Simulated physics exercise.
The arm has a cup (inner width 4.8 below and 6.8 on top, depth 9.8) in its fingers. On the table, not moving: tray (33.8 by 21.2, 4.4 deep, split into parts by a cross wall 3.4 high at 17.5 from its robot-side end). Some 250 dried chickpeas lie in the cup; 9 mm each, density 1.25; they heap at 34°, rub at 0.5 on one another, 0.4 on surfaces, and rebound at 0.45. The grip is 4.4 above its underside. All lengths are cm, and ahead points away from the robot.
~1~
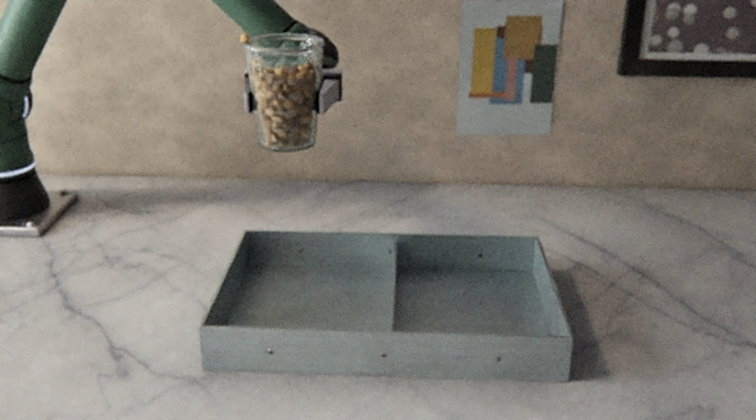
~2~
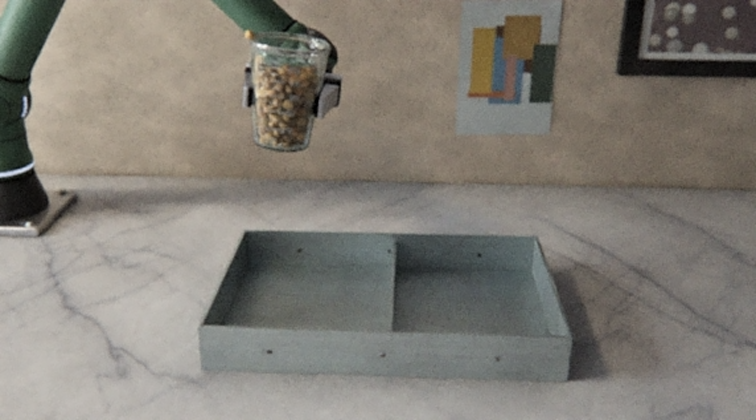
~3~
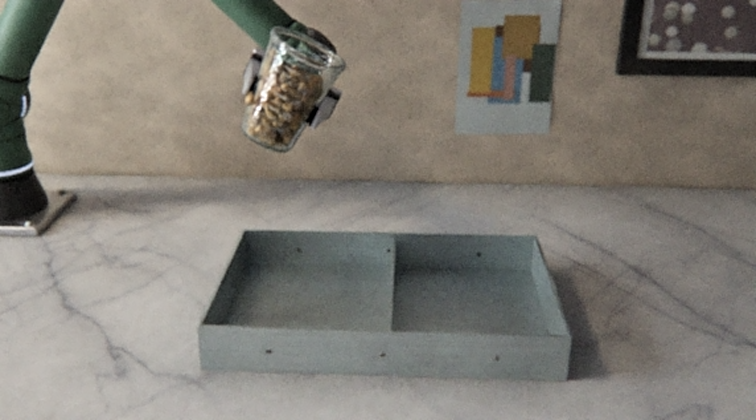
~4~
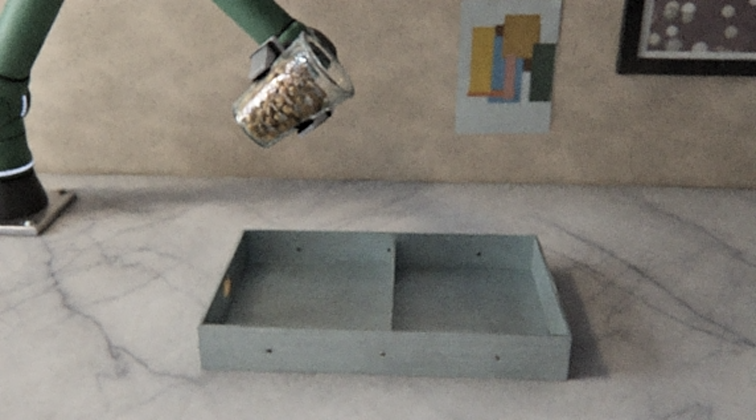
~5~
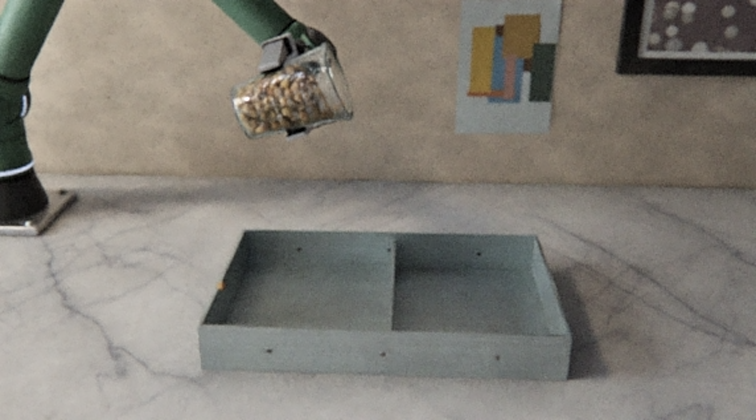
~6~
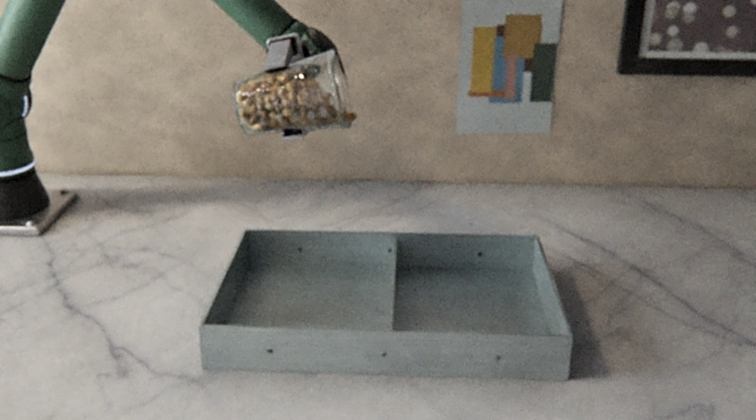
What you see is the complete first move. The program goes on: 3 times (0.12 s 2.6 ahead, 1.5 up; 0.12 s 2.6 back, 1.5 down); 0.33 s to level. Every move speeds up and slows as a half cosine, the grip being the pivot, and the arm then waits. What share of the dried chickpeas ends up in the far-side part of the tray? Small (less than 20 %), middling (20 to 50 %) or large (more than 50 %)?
In the far-side part of the tray the share is middling, 20 to 50 %.
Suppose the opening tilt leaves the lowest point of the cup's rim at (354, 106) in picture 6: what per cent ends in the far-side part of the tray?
About 15 per cent.
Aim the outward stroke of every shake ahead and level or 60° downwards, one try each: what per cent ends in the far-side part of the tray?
About 35 and 5 per cent.
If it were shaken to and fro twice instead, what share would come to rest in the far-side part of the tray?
It would be near 30 per cent.
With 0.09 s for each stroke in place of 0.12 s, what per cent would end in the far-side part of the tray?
It would be near 65 per cent.
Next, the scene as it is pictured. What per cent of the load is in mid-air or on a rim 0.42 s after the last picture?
About 4 per cent.
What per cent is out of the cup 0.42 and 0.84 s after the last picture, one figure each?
About 30, 60.
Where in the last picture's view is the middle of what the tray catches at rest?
At about (415, 307).
Then, 0.42 s on, tilted 78° forward, highest piece 25 above the table; 181 in the cup, 37 in the far-side part, 25 in the robot-side part, 11 in flight or on a rim.
Then, 0.84 s on, tilted 55° forward, highest piece 25 above the table; 97 in the cup, 96 in the far-side part, 55 in the robot-side part, 6 in flight or on a rim.
Then, 1.25 s on, level, highest piece 24 above the table; 97 in the cup, 97 in the far-side part, 60 in the robot-side part.
Then, 2.30 s on, level, highest piece 24 above the table; 97 in the cup, 97 in the far-side part, 60 in the robot-side part.
In the end, 97 in the cup, 97 in the far-side part, 60 in the robot-side part. That is 38 % in the far-side part of the tray.
